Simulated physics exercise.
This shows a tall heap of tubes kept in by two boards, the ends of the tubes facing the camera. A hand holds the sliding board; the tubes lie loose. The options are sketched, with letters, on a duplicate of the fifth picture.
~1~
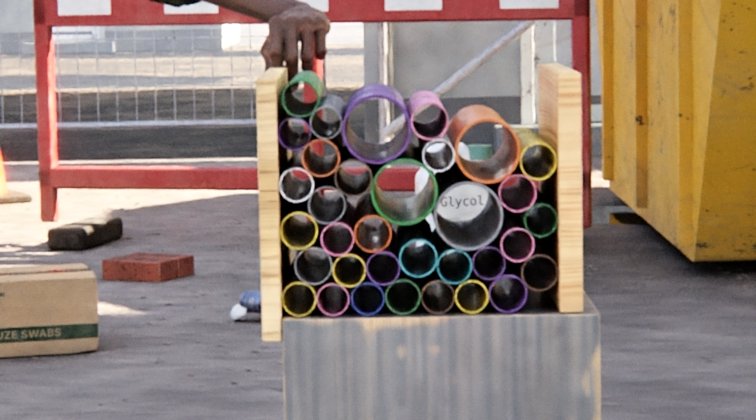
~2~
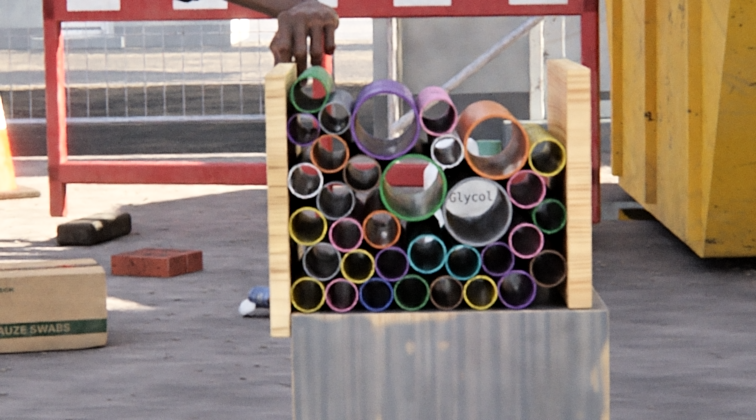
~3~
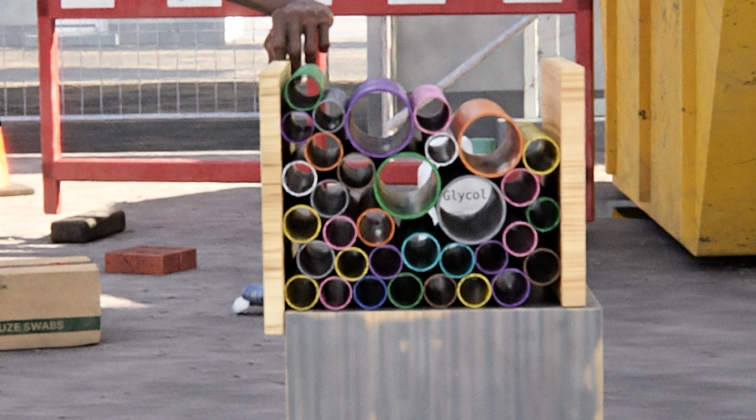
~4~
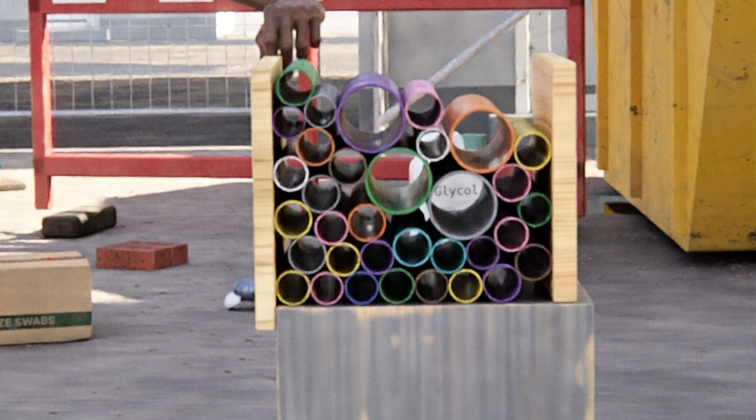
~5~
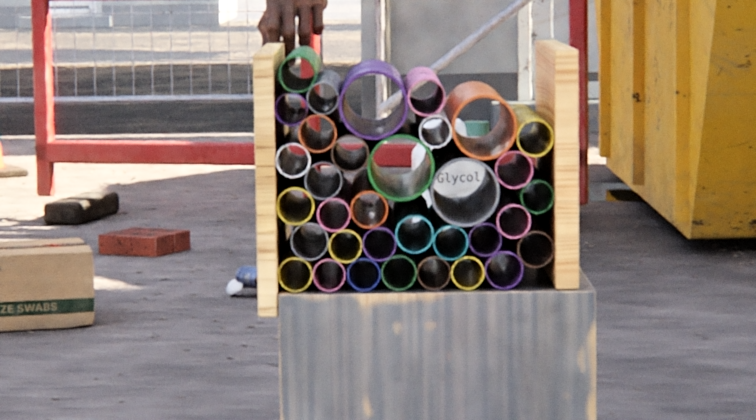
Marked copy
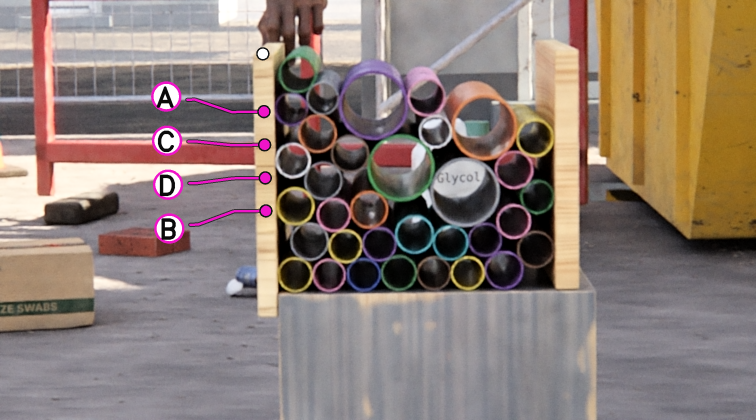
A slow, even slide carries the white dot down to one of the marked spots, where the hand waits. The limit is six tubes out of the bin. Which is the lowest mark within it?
B is the limit.
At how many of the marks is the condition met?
The number is four.
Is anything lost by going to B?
Yes, at B.
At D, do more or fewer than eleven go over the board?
At D, fewer than eleven.
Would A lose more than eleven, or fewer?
At A, fewer than eleven.
On the copy, A at (264, 112); B at (266, 211); C at (265, 145); D at (266, 178); the white dot at (263, 54).
On B. First, top of the board (275, 126).
Then, top of the board (276, 207).
Finally, top of the board (276, 210), five out over the board.
By contrast, A none out over the board; C two out over the board; D three out over the board.
